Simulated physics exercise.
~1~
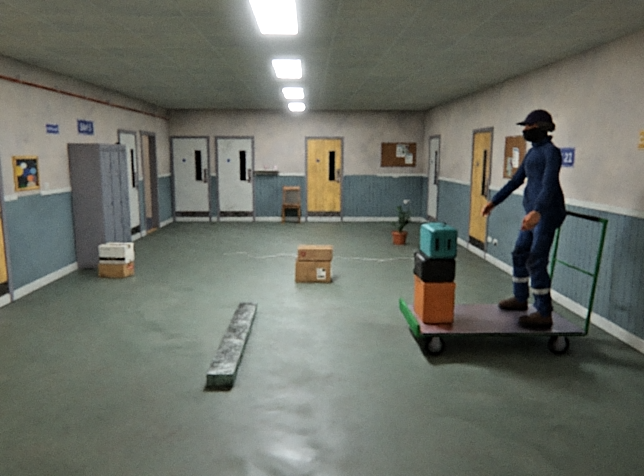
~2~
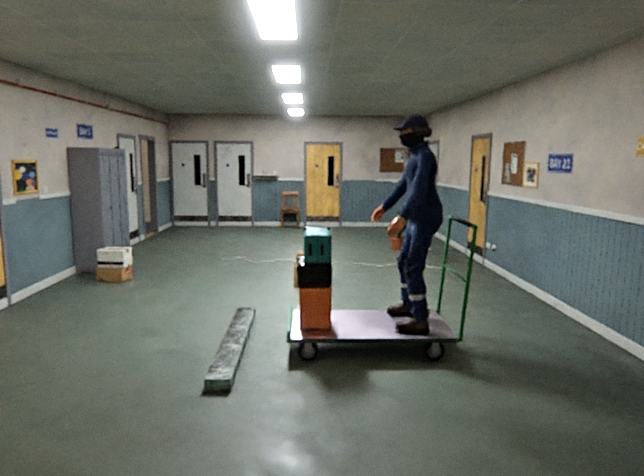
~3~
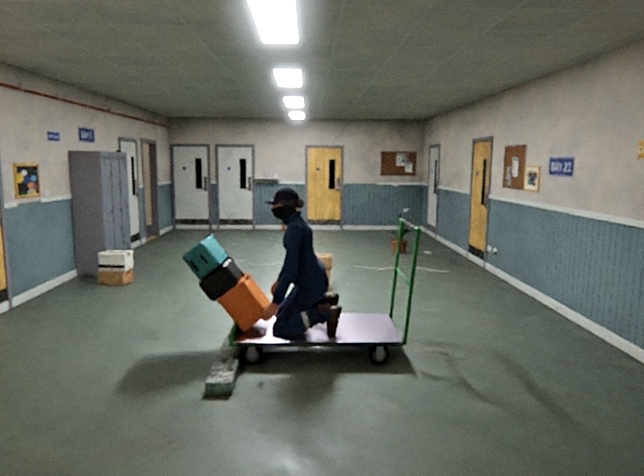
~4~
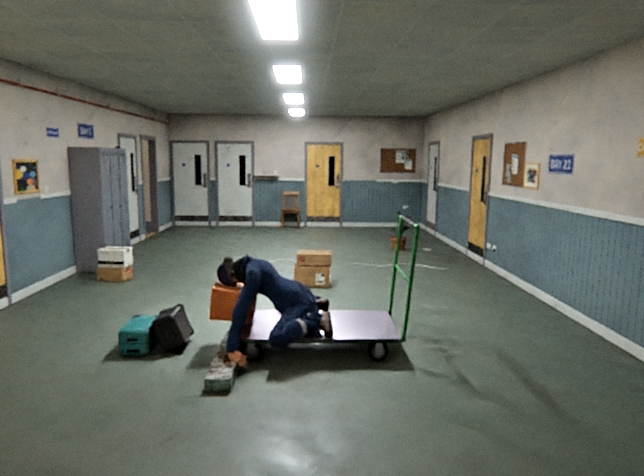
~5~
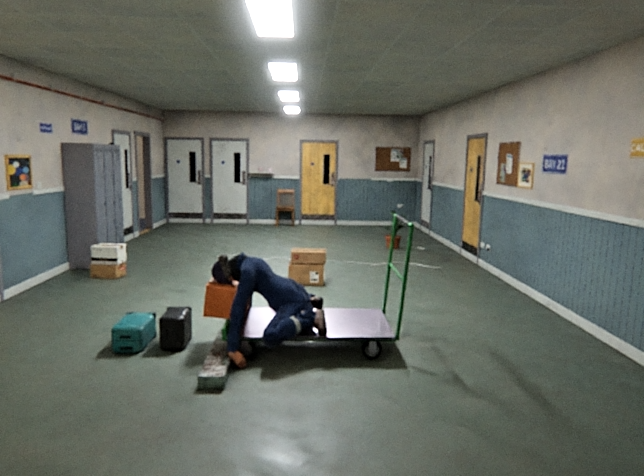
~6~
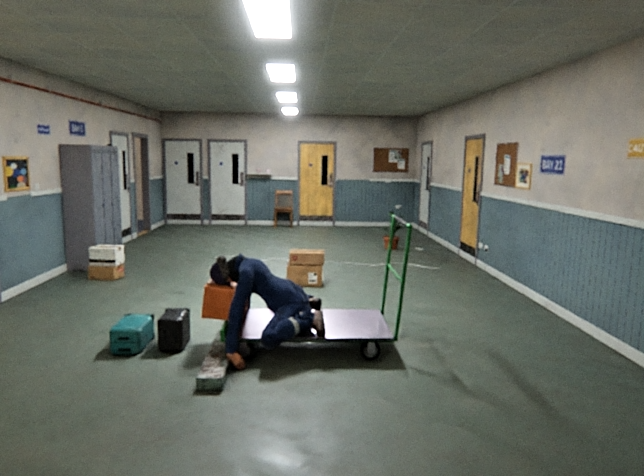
At first, a person in dark blue overalls and a cap stands on a green-handled trolley in a corridor, behind a stacked orange tote, black suitcase and teal suitcase. The trolley rolls left toward a low kerb on the floor. It stops against the kerb, and the stack tips forward as the person drops to their knees. The two suitcases tumble to the floor beyond the kerb, while the tote falls on its side at the deck's front. The person pitches forward over it, arm reaching down to the kerb, and stays slumped there, hips still above the deck.
